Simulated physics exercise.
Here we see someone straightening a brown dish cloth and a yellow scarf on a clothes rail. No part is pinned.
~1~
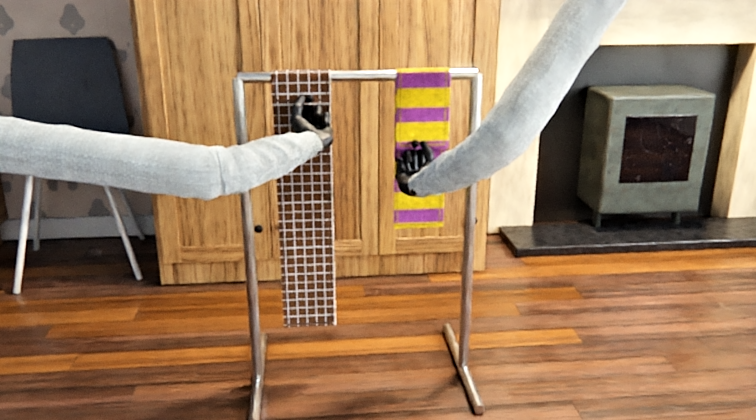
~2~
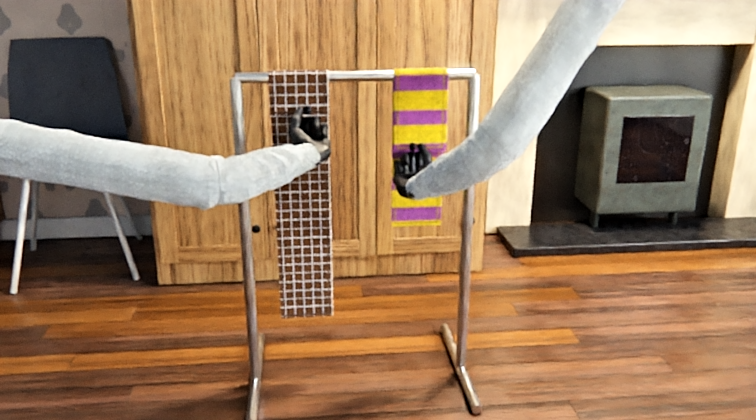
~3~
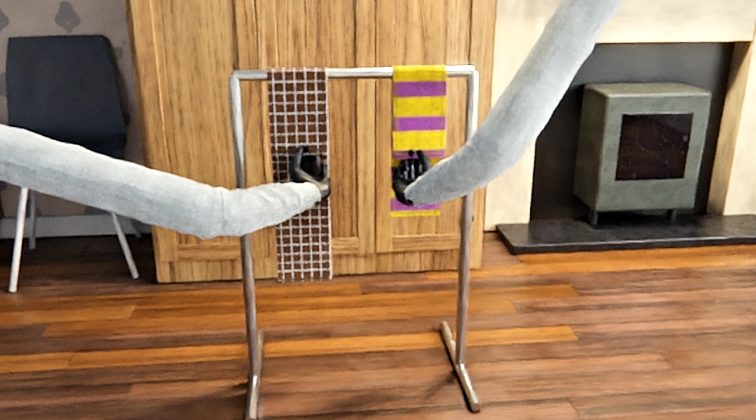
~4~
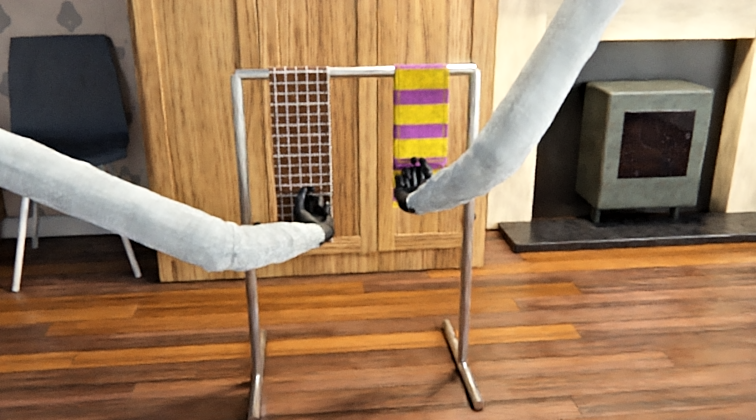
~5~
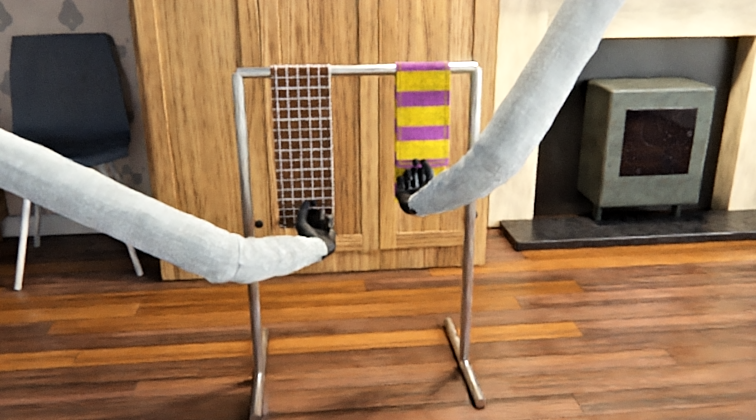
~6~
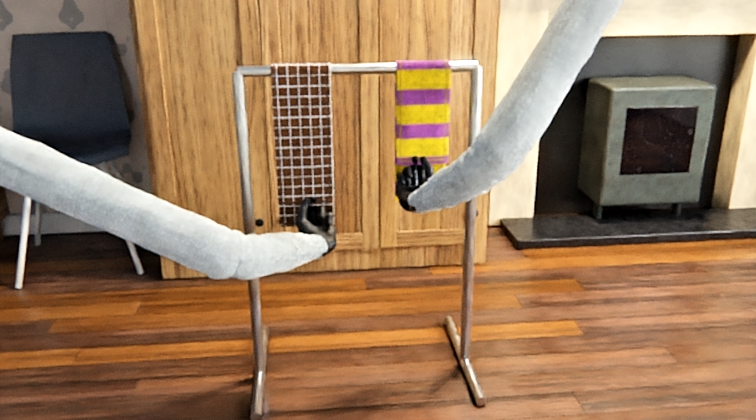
In a room with a wooden floor, seen from the front by a steady camera, a metal rail stands before a wooden cupboard, between a dark chair and a stove. A brown checked cloth hangs left, a yellow and purple striped one right, a dark-gloved hand at each. The left hand draws down well, the right slightly, as the cloths' hanging lengths shorten, then both barely move.
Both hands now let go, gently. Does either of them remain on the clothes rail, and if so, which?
In order: The brown dish cloth will stay put I expect. The yellow scarf will stay put I expect.
Then, 0.46 s after the last picture, dish cloth still hanging; scarf still hanging.
At rest, dish cloth still hanging; scarf still hanging. The brown dish cloth keeps its place and the yellow scarf stays on.
